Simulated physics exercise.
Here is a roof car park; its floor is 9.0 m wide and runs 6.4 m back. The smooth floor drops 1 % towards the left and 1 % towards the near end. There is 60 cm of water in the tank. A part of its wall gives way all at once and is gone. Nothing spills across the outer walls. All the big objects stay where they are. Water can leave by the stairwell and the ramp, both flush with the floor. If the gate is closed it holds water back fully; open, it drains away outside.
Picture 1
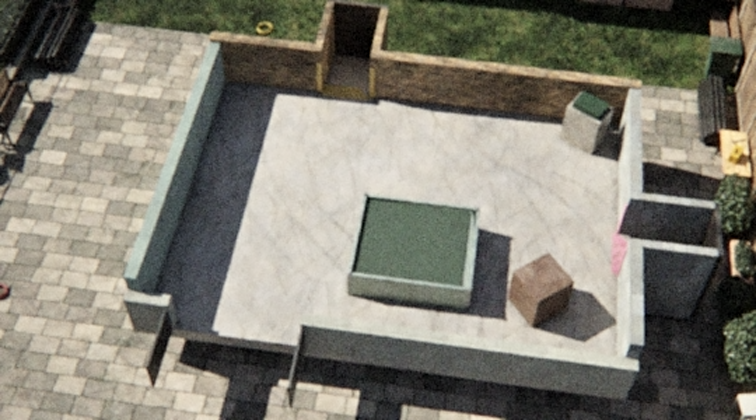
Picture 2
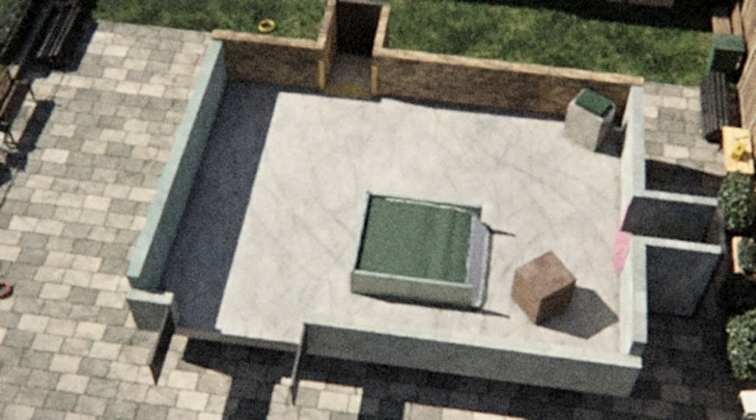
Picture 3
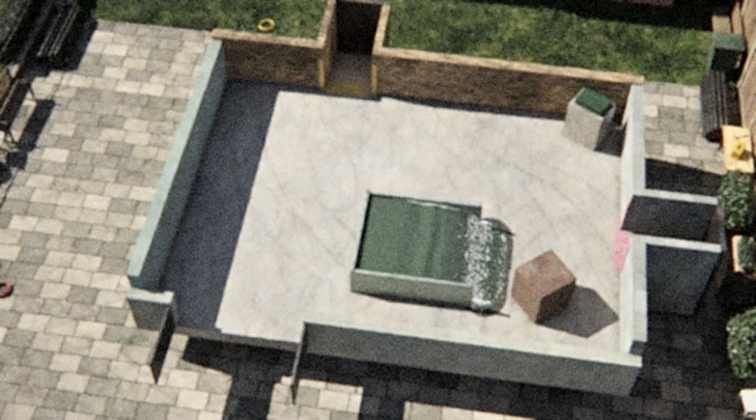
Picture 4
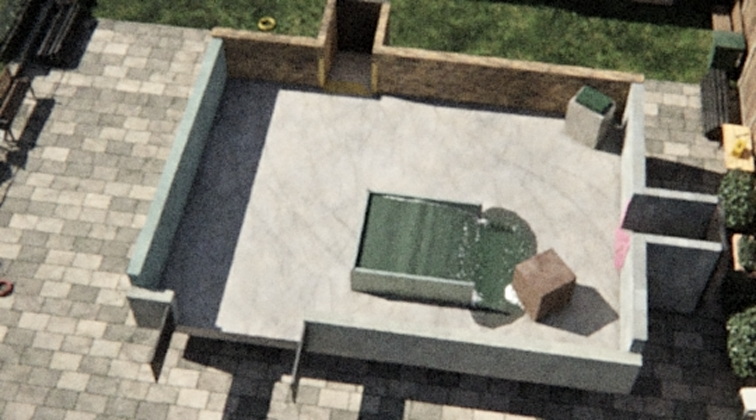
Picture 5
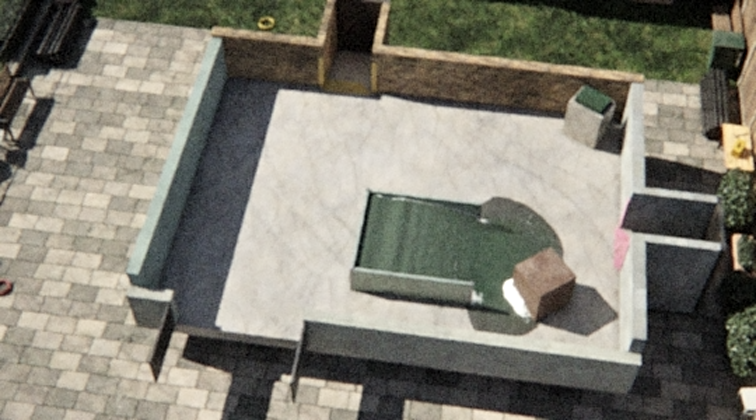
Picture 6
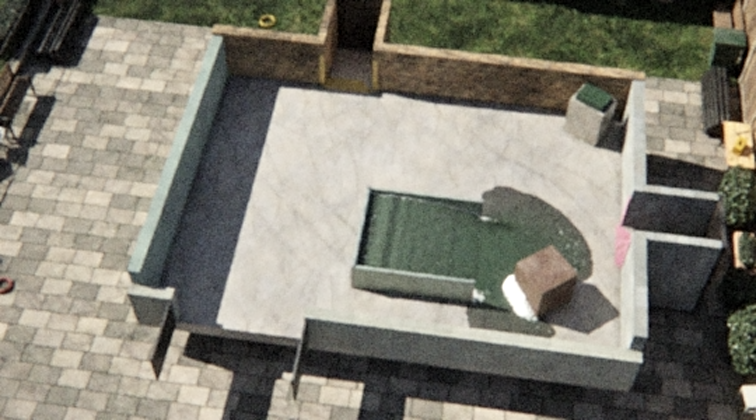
A pale, low-walled roof car park is seen from high above by a still camera, with brick paving to the left and grass behind. A green-filled rectangular tank stands near the middle, a brown box to its right and a grey block with a green top at the far right corner. The tank's right side gives way, and water pours out rightward, fans across the floor and foams white around the unmoving brown box.
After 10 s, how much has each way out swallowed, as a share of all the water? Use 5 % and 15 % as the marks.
The gateway takes less than 5 %; the flight of stairs down (marked pink) takes above 15 %; the ramp down (marked yellow) takes under 5 %.
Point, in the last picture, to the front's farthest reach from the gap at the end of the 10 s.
Around (228, 77).
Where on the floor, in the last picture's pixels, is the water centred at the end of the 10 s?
At about (423, 213).
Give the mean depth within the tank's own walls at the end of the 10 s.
Some 7 cm.
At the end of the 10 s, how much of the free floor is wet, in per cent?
Some 85 per cent of it.
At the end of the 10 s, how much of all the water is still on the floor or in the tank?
Roughly 76 in a hundred.
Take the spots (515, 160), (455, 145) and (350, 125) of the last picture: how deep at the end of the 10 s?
In that order: 3, 4 and 3 cm.
A moment later water covers 20 % of the floor and is deepest (39 cm) near (520, 283); gone so far, the gateway 0 %, the flight of stairs down (marked pink) 2 %, the ramp down (marked yellow) 0 %.
Soon after water covers 25 % of the floor and is deepest (32 cm) near (520, 283); gone so far, the gateway 0 %, the flight of stairs down (marked pink) 7 %, the ramp down (marked yellow) 0 %.
Next water covers 35 % of the floor and is deepest (29 cm) near (615, 118); gone so far, the gateway 0 %, the flight of stairs down (marked pink) 14 %, the ramp down (marked yellow) 0 %.
Later on water covers 55 % of the floor and is deepest (14 cm) near (606, 173); gone so far, the gateway 0 %, the flight of stairs down (marked pink) 19 %, the ramp down (marked yellow) 0 %.
At the end water covers 85 % of the floor and is deepest (7 cm) near (476, 350); gone so far, the gateway 2 %, the flight of stairs down (marked pink) 22 %, the ramp down (marked yellow) 0 %.
